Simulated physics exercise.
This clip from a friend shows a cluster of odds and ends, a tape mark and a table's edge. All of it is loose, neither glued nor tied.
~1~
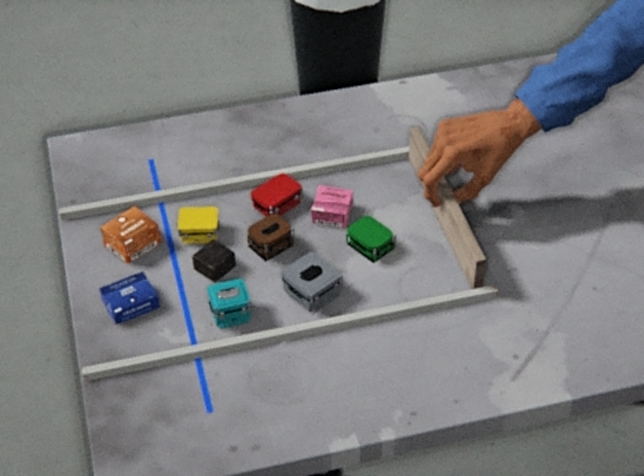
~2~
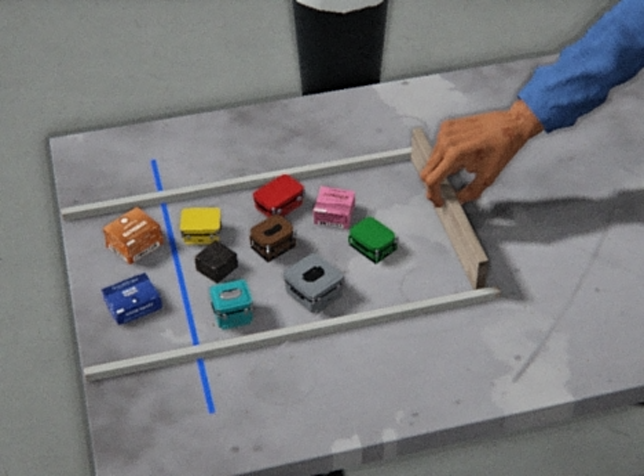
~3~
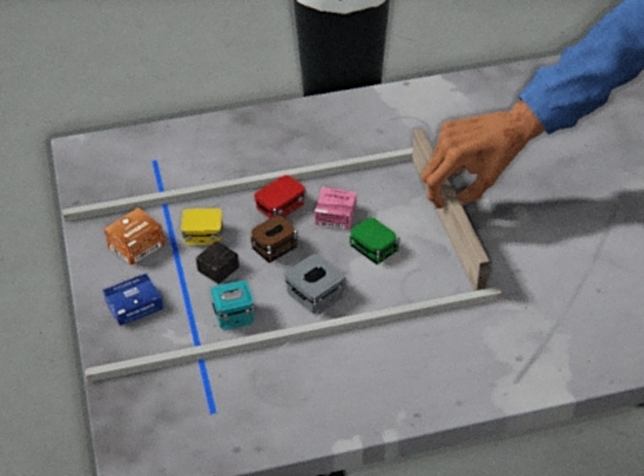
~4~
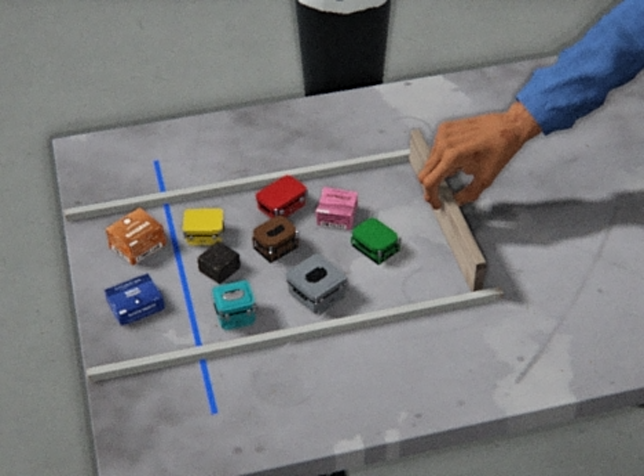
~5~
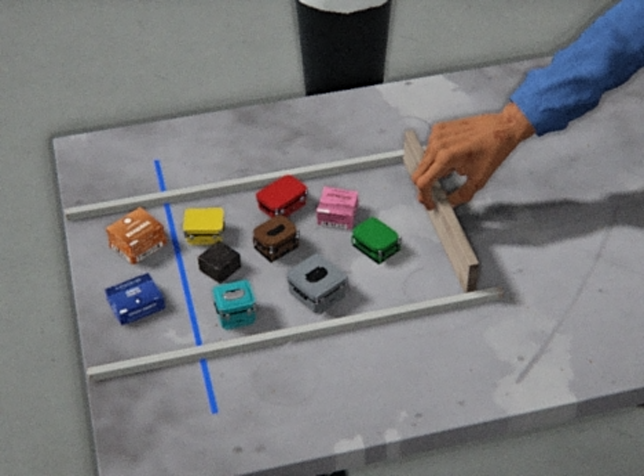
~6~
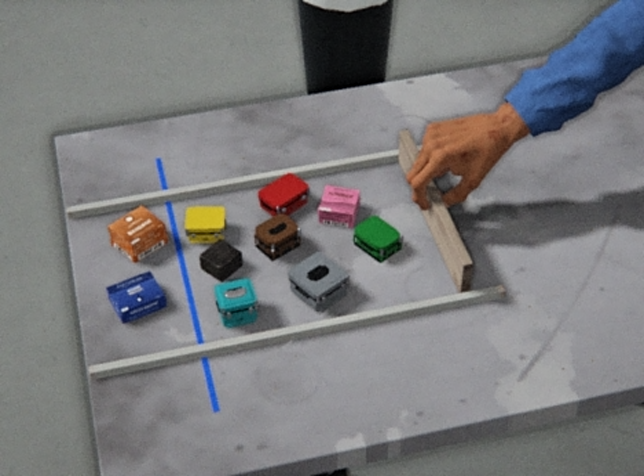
A hand slides a wooden board slightly left between two rails toward scattered colorful cases.
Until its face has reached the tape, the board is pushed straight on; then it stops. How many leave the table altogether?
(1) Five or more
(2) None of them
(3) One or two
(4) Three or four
None of them (2).
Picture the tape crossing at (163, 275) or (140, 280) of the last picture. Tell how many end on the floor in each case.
2 and 2.
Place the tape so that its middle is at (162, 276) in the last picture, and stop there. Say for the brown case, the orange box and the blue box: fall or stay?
In order, the brown case keeps its spot, then the orange box goes off the edge, then the blue box goes off the edge.
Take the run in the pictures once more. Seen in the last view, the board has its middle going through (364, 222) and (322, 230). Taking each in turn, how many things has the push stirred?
Answer - first 2, then 5.
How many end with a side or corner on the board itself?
The number is 4.
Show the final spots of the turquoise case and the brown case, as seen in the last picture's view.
You'll see the turquoise case at (133, 324), with the brown case at (127, 269).
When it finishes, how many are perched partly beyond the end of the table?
The number would be 2.
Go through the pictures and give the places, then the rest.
The first picture shows blue box (130, 298); orange box (131, 235); yellow case (199, 226); board (445, 206); tape (177, 272).
The second picture shows orange box (134, 236); brown case (273, 238).
The third picture shows yellow case (203, 228); red case (280, 199).
The fourth picture shows blue box (135, 300); green case (375, 241).
The fifth picture shows orange box (137, 236); pink box (338, 208).
The sixth picture shows blue box (137, 297); orange box (138, 234); yellow case (206, 226); board (433, 209); tape (184, 271).
Soon after, none off yet; blue box at rest near (137, 297); orange box at rest near (138, 234); yellow case at rest near (206, 226).
Then, none off yet; blue box at rest near (137, 297); orange box at rest near (138, 234); yellow case moving near (196, 227).
At rest, the number that fall off is zero.
